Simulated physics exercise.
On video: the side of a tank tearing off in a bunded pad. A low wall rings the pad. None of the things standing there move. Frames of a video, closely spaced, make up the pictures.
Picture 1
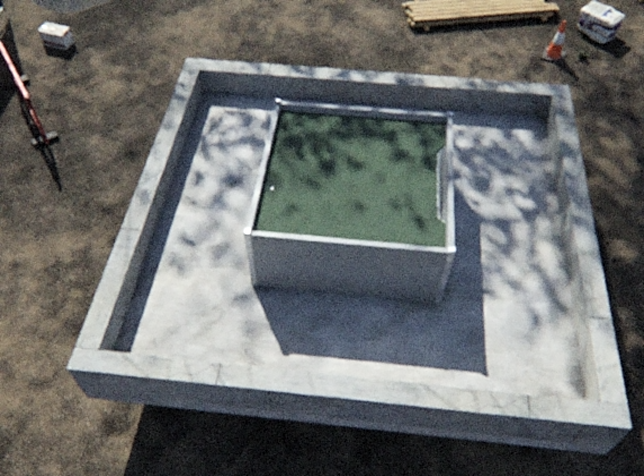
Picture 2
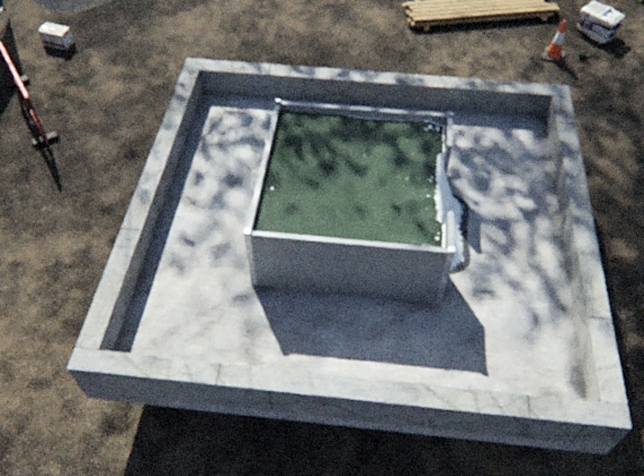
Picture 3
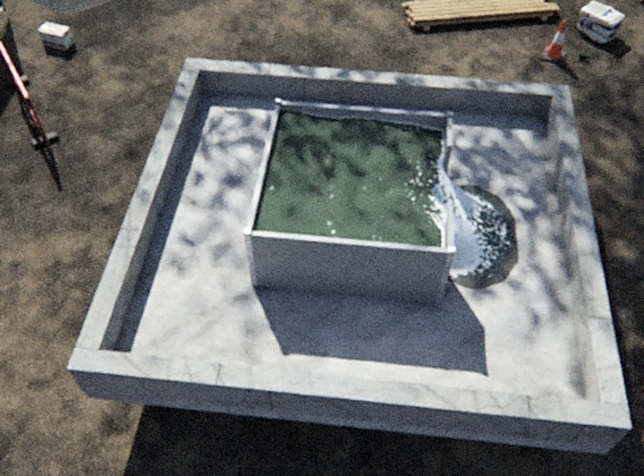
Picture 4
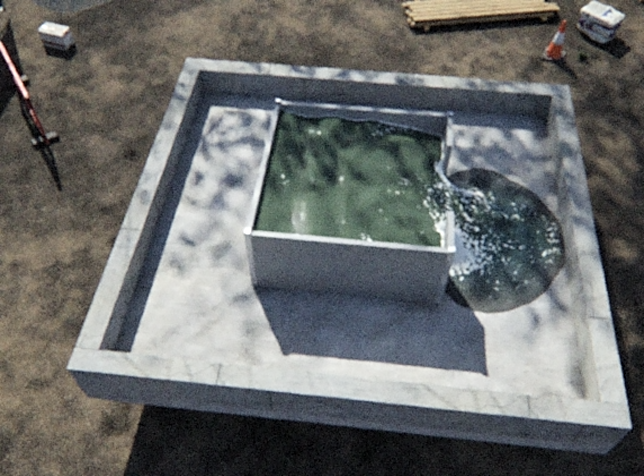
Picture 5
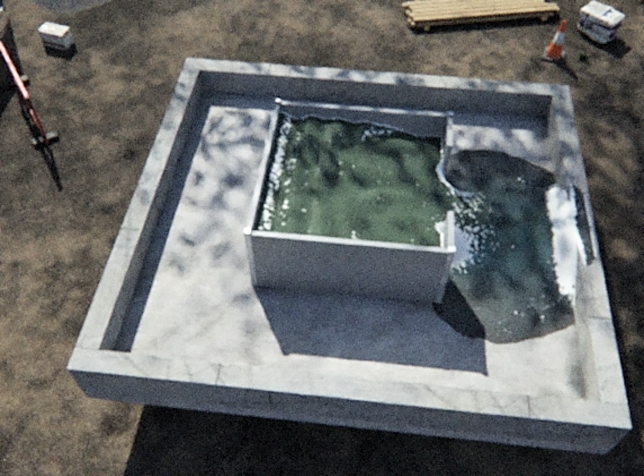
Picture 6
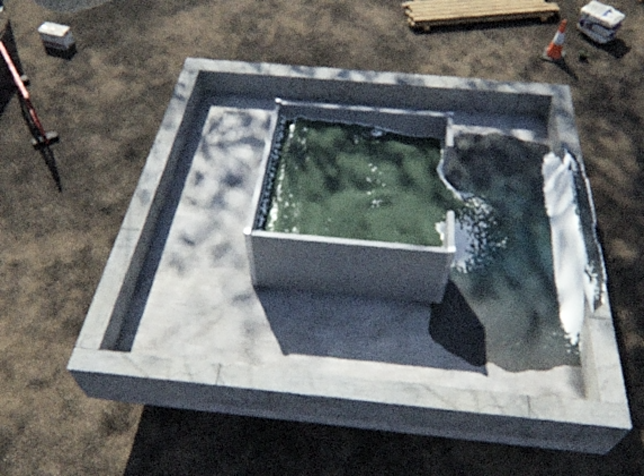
On a pale concrete pad ringed by a low wall, an open square tank of green water sits still. Its right side gives way and water pours through the gap, spreading across the pad in a widening dark pool. The water hits the right wall, splashes up white, and spreads along it.
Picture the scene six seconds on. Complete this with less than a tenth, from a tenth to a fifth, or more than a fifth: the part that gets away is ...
The part that gets away is less than a tenth.
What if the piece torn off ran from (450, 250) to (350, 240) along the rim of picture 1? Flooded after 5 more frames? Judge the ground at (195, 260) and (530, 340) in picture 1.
Going through them one by one, I'd say spared, then drenched.
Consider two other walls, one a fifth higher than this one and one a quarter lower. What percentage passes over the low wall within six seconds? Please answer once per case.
Lab note: Try one 2 percent; try two 16 percent.
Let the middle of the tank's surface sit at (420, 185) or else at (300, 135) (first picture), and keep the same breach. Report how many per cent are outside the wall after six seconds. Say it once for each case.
Taking them in turn, it comes to about 10 per cent and then about 4 per cent.
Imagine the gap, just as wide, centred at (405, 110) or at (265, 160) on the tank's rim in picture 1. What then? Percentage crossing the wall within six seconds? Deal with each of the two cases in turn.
Around 8 per cent in the first try, around 6 per cent in the second.
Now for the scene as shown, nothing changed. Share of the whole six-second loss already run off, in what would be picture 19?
Roughly 90 percent.
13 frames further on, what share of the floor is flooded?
Roughly 65 %.
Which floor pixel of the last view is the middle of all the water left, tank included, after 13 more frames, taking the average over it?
Near (415, 235).
A moment on, water covers 30 % of the floor; the low wall has let 0 % over.
Next, water covers 30 % of the floor; the low wall has let 1 % over.
Then, water covers 60 % of the floor; the low wall has let 6 % over.
Later, water covers 75 % of the floor; the low wall has let 6 % over.
In the end, water covers 80 % of the floor; the low wall has let 6 % over.
